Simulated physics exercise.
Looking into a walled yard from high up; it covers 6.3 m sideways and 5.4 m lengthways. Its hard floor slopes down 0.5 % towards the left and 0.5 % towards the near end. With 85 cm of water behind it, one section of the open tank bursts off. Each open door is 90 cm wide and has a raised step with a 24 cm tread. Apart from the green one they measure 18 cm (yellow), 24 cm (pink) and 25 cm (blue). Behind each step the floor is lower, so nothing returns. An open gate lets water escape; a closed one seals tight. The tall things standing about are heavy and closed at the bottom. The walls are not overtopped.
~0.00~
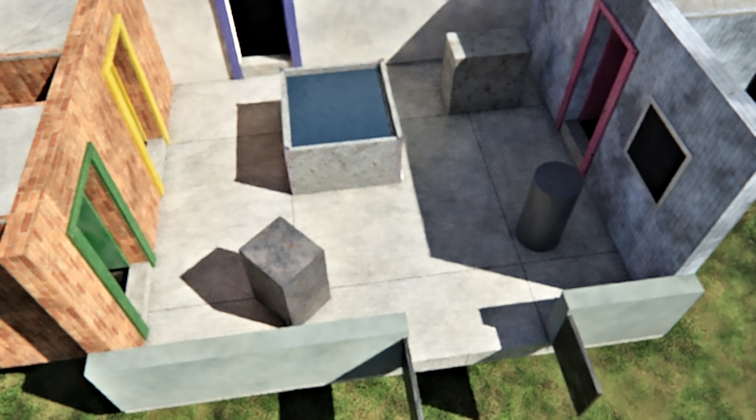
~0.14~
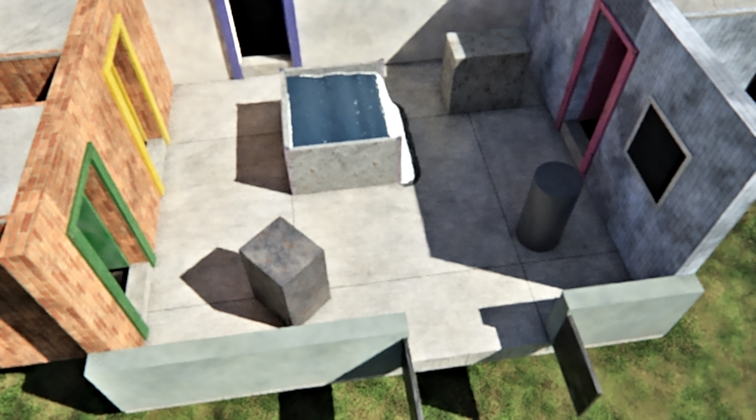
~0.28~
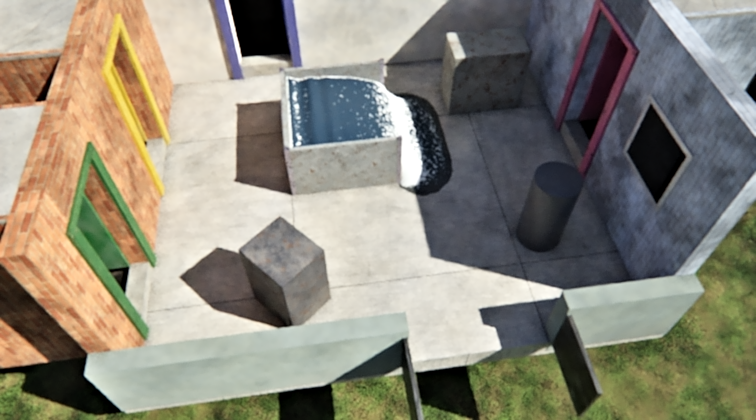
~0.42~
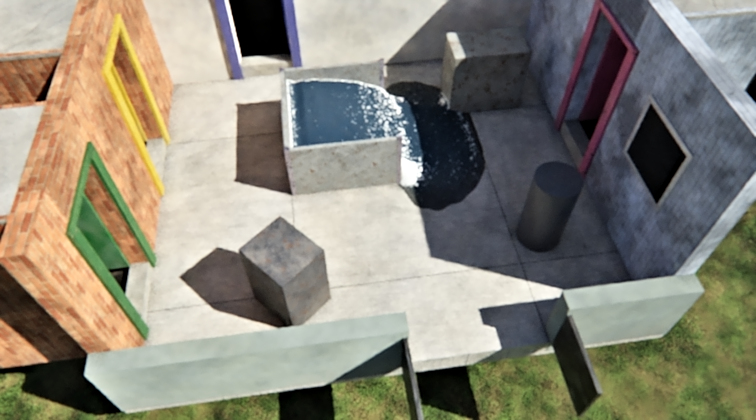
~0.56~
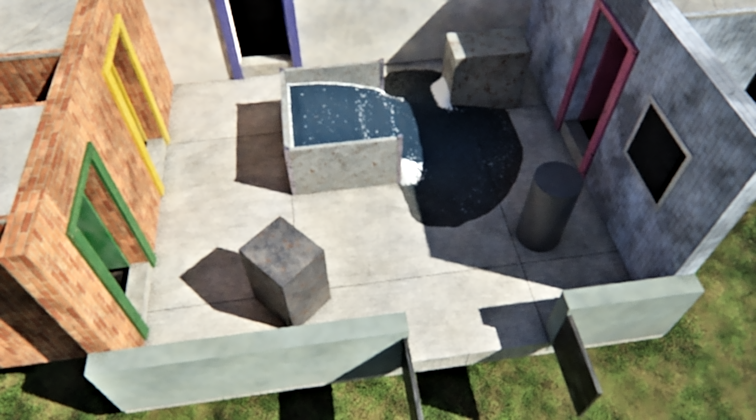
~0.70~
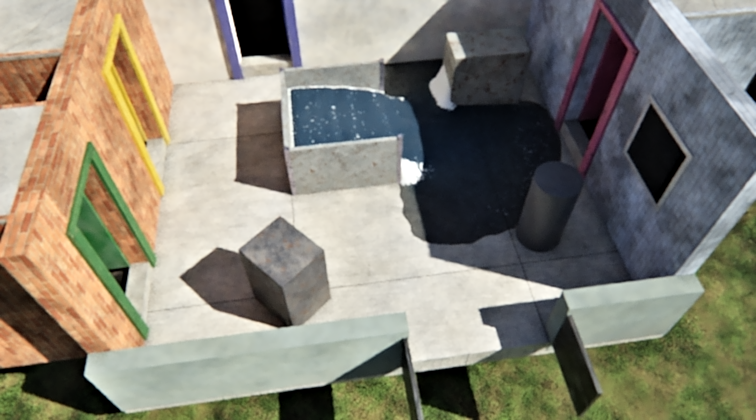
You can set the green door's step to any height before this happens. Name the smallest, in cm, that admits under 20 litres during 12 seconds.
Close to 8 cm is just enough.
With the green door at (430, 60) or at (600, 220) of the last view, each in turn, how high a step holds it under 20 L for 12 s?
About 21 and 18 cm.
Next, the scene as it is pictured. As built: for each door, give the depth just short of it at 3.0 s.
Depths in cm: Yellow 0, pink 19, blue 2, green 0.
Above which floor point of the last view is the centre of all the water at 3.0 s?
At about (471, 155).
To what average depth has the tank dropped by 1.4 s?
About 30 cm.
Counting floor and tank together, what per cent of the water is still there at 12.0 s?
About 80 per cent.
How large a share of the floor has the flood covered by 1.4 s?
Near 30 per cent is wet.
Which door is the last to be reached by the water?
Last comes the green one.
After 1.4 s water covers 30 % of the floor, deepest (46 cm) near (547, 125); it has not reached the green door.
After 3.0 s water covers 45 % of the floor, deepest (36 cm) near (634, 311); it has not reached the green door.
After 12.0 s water covers 95 % of the floor, deepest (14 cm) near (141, 380); 10 cm at the green door, 0 litres in over its 16 cm step.
At the green door as built, the water arrived by 5.8 s and peaked near 12 cm at 8.8 s.
With a step of 7 cm, 31 litres would have come in within the 12 s; with 10 cm, 4 litres. So under 20 litres takes about 8 cm.
